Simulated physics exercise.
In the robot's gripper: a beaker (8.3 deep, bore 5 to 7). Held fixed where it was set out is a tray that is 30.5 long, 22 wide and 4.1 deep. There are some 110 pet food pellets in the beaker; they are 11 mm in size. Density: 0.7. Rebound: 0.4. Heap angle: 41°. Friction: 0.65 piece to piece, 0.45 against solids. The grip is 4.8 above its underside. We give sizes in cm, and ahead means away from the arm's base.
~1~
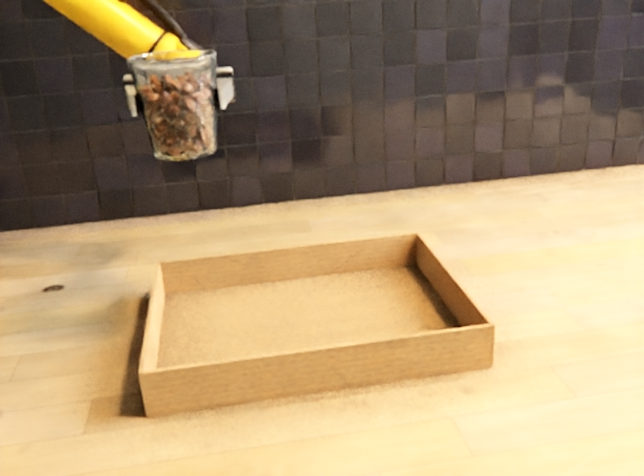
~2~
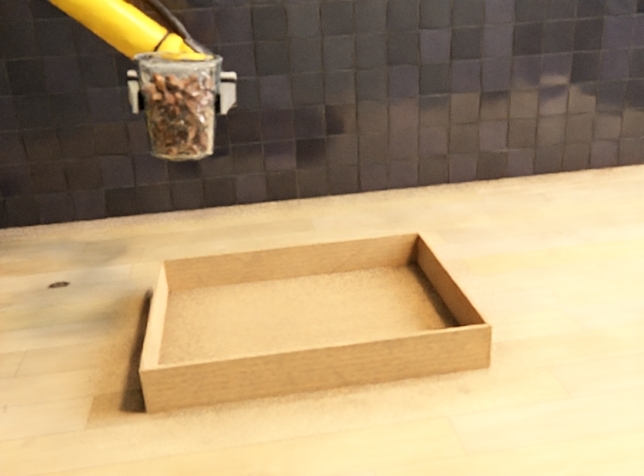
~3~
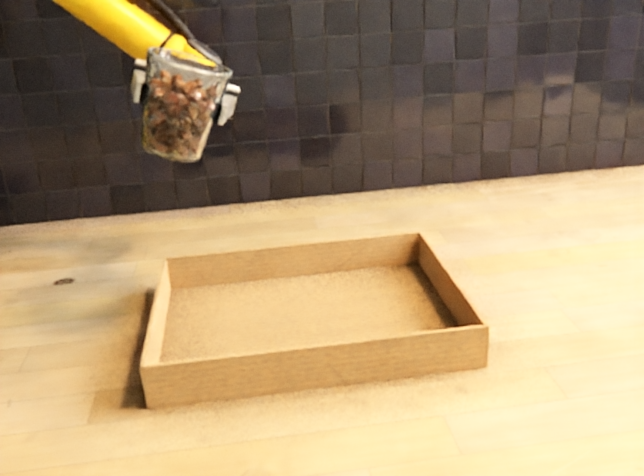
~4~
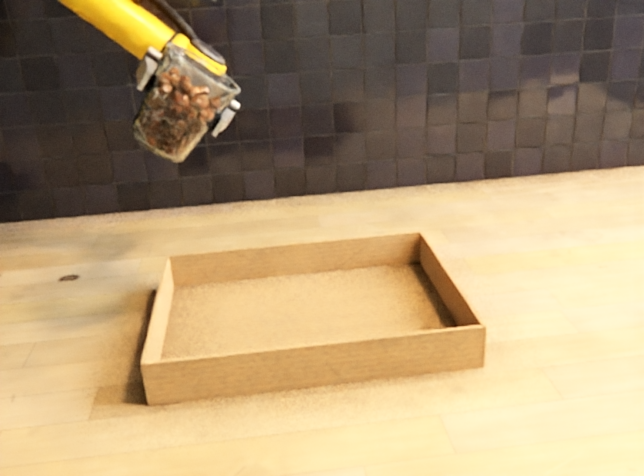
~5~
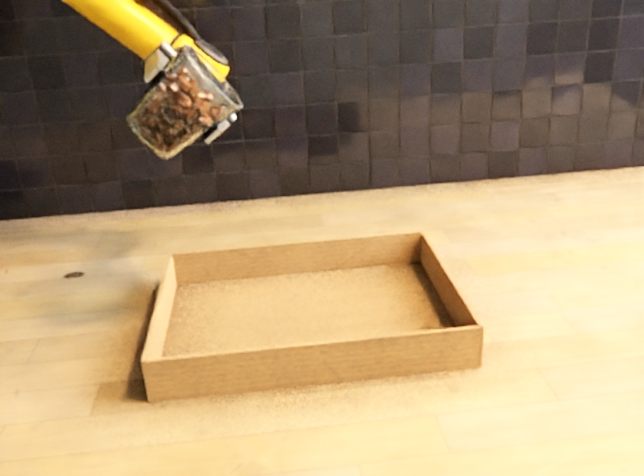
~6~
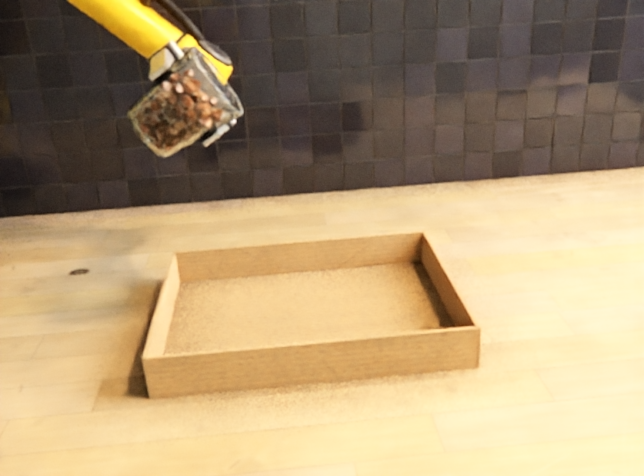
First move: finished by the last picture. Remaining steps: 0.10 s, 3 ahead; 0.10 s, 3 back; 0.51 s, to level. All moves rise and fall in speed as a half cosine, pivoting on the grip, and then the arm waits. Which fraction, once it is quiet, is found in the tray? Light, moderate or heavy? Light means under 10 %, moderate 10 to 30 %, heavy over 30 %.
Light.
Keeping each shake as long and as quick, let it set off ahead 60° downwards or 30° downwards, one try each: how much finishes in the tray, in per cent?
Roughly 0 per cent, then 0 per cent.
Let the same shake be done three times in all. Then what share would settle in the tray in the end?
My guess is near 10 per cent.
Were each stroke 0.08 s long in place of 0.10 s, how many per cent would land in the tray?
That gives about 10 percent.
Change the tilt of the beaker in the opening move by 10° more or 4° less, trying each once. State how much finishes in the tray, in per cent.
It would be around 10 and 5 per cent.
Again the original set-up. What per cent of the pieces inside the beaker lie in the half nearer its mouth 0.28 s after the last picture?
That share comes to roughly 45 percent.
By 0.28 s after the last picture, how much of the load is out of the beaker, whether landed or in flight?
Share gone: Around 5 %.
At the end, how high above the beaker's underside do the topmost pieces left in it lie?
I'd put it at close to 8.5 centimetres.
Then, 0.28 s after the last picture, tilted 54° forward, highest piece 25 above the table; 108 in the beaker, 5 in flight or on a rim.
Then, 0.57 s after the last picture, tilted 10° forward, highest piece 28 above the table; 107 in the beaker, 6 in the tray.
Then, 0.91 s after the last picture, level, highest piece 29 above the table; 107 in the beaker, 6 in the tray.
Then, 1.96 s after the last picture, level, highest piece 29 above the table; 107 in the beaker, 6 in the tray.
Final count, 107 in the beaker, 6 in the tray. That is 5 % in the tray.
